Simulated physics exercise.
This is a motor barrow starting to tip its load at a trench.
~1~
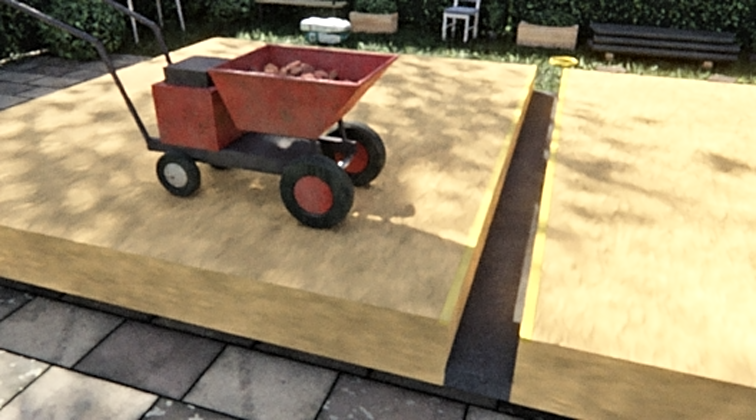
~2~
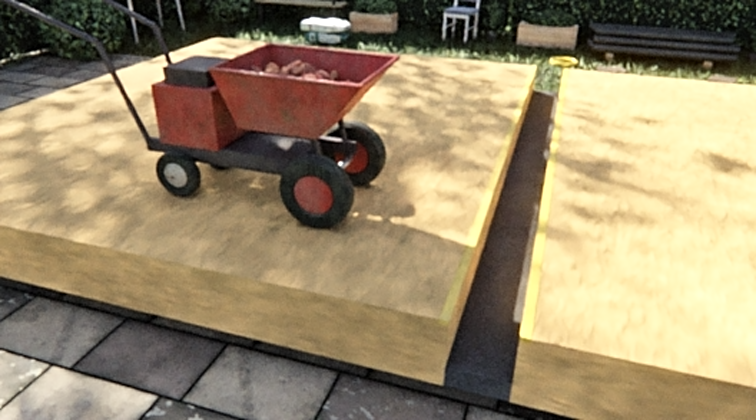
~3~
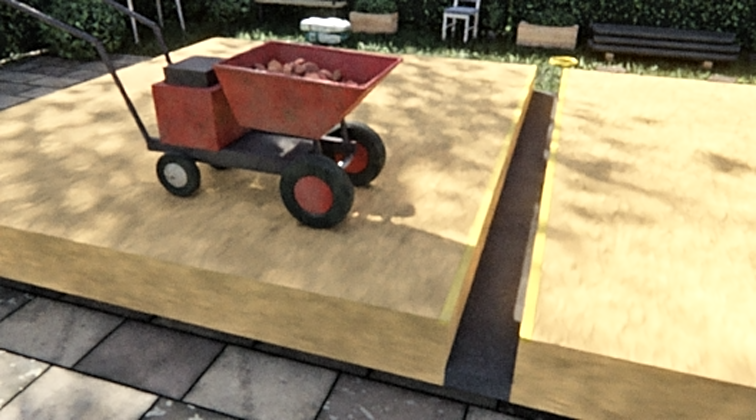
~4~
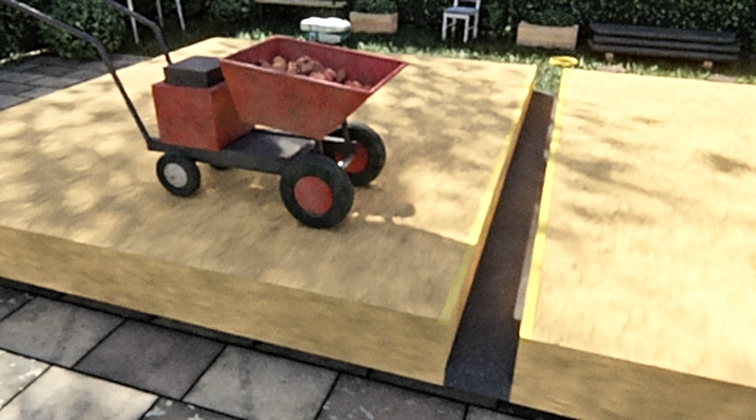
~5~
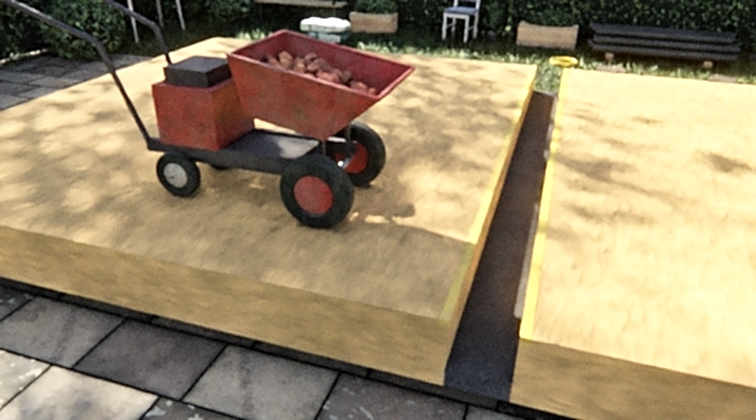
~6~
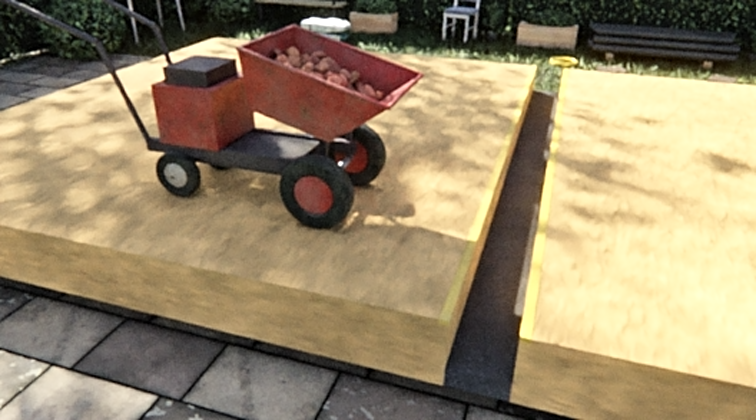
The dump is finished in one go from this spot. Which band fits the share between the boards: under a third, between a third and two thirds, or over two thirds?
The trench ends with from one third to two thirds of it.
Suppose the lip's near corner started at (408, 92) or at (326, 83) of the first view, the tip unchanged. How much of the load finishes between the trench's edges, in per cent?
Near 100 % and 20 %.
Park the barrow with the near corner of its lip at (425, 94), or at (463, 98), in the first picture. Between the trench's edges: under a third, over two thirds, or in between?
At the first place over two thirds, at the second below one third.
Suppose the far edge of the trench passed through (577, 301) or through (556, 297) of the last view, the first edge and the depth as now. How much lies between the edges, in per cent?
In turn 50 and 50 in a hundred.
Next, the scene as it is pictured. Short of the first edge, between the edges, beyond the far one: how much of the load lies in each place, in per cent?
About: Short 15, between 55, beyond 0 per cent.
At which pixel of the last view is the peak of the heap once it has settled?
Roughly at (465, 216).
Shortly afterwards, skip tipped steeply; the whole lot in the skip.
Next, skip tipped right over; the bulk in the skip; near a quarter short of the trench; a little in or heaped over the trench.
Some moments later, skip tipped right over; near a third in the skip; a little short of the trench; near half in or heaped over the trench.
In the end, skip tipped right over; near a third in the skip; a little short of the trench; near half in or heaped over the trench; none at all beyond it.
